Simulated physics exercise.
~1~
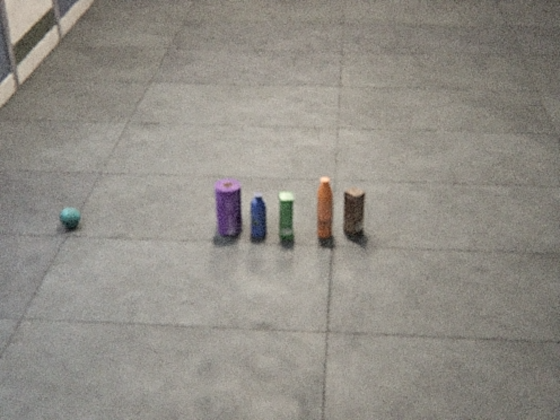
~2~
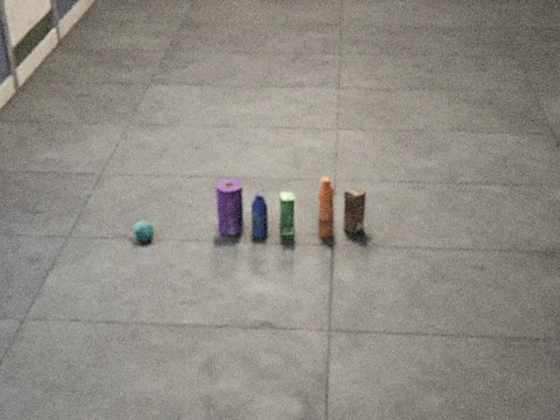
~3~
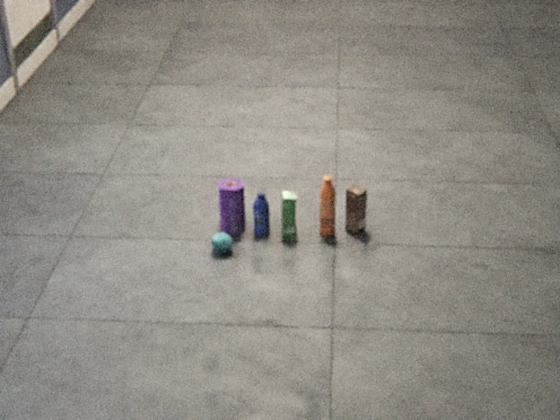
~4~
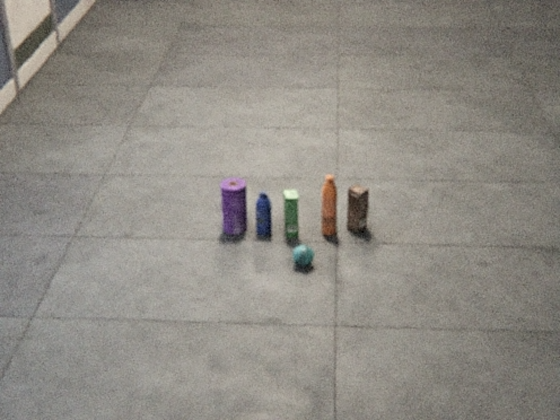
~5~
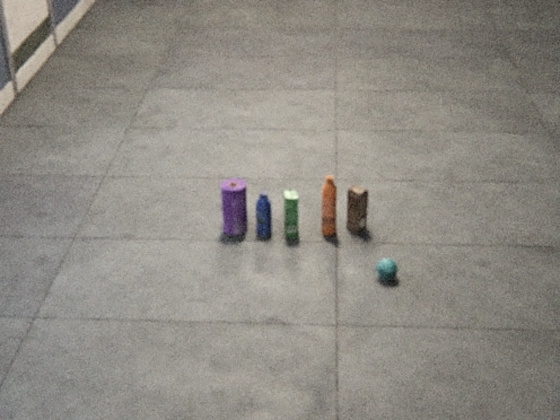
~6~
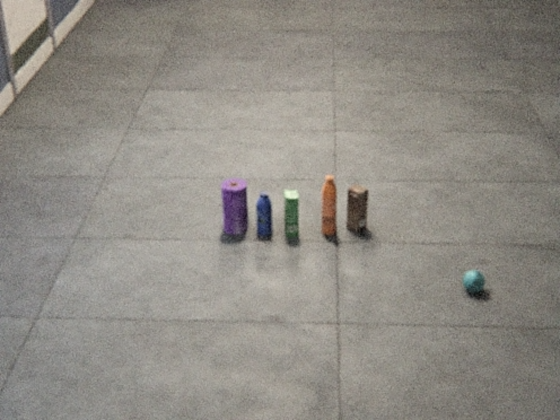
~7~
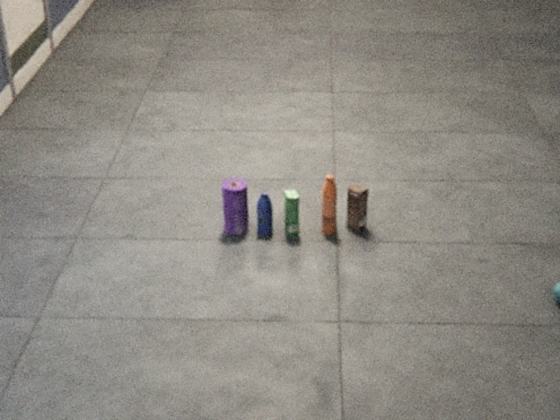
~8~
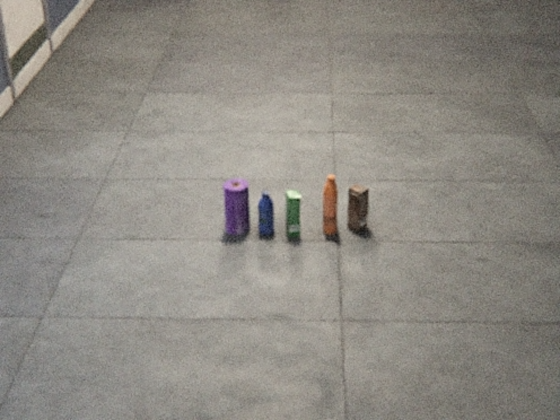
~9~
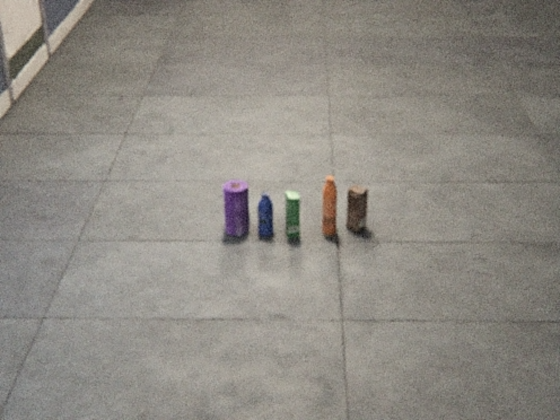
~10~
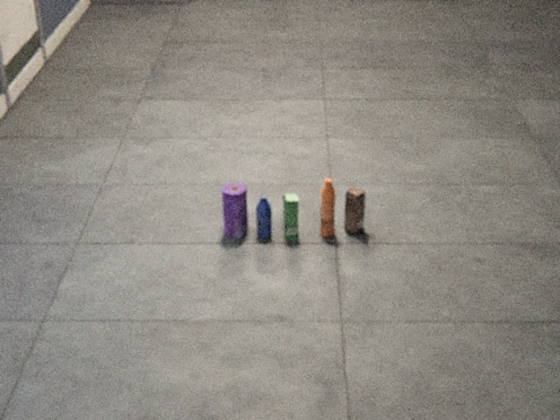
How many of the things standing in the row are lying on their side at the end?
None of them are lying down, as the roll, both bottles and both cartons are all still upright after the ball has rolled past.
A small turquoise ball rolls in from the left across a grey tiled floor, seen from above and in front, with a pale panelled wall at the upper left. Near the middle stand five things in a row, from left to right a purple roll, a blue bottle, a green carton, an orange bottle and a brown carton. The ball heads right and slightly nearer, passing in front of the purple roll, then the green carton, without knocking anything. It carries on past the brown carton and leaves at the right edge. The whole row is still upright in its place at the end.
